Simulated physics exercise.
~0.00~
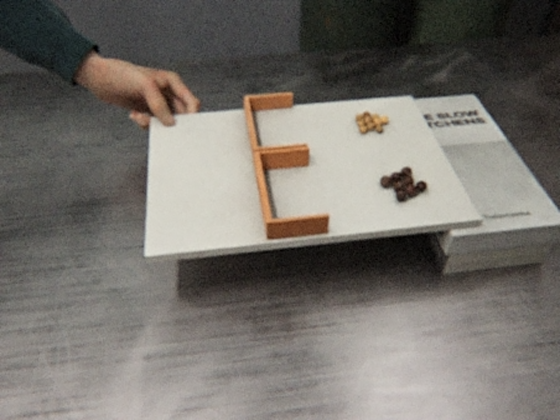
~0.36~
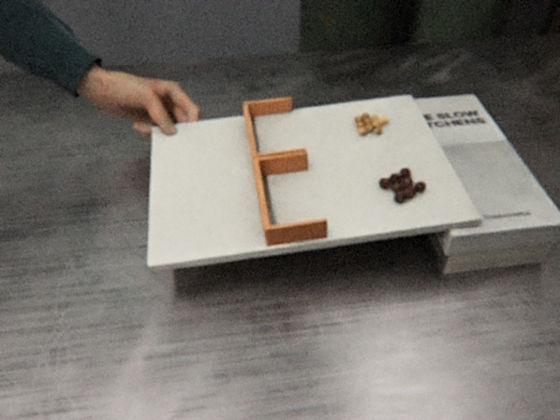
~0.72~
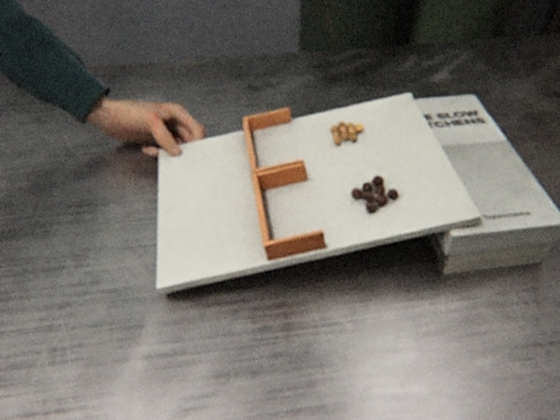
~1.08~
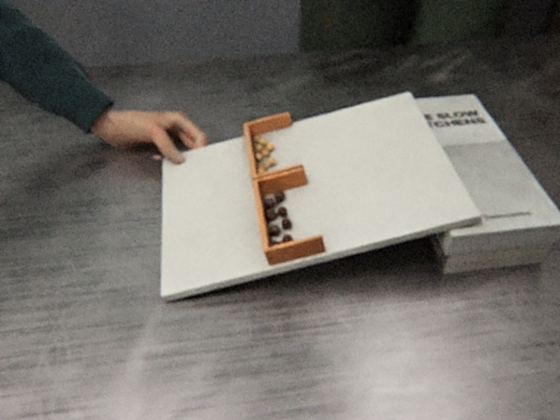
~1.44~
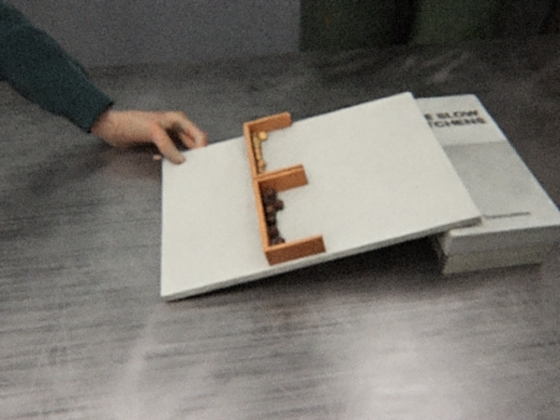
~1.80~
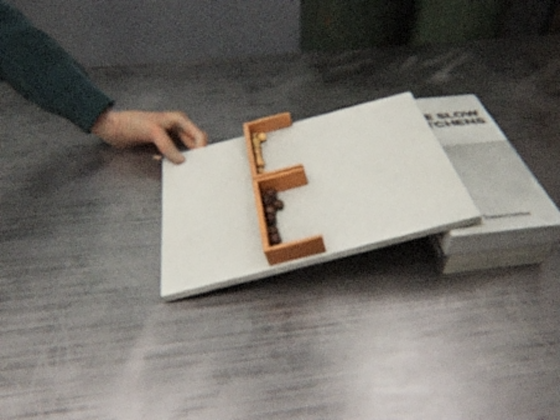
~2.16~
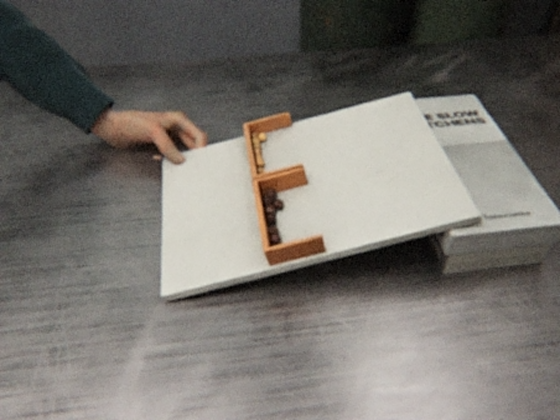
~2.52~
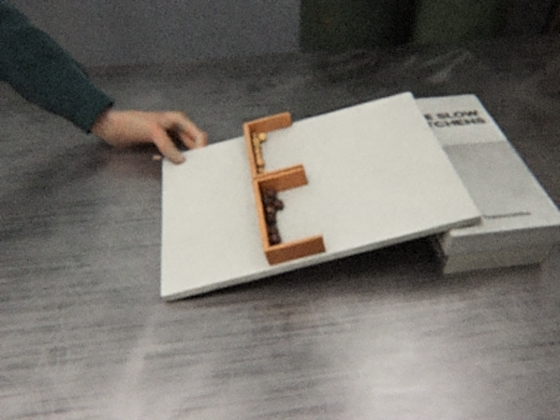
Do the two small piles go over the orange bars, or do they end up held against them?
Both piles end up held against the orange bars. Neither the dark pile nor the pale one goes over.
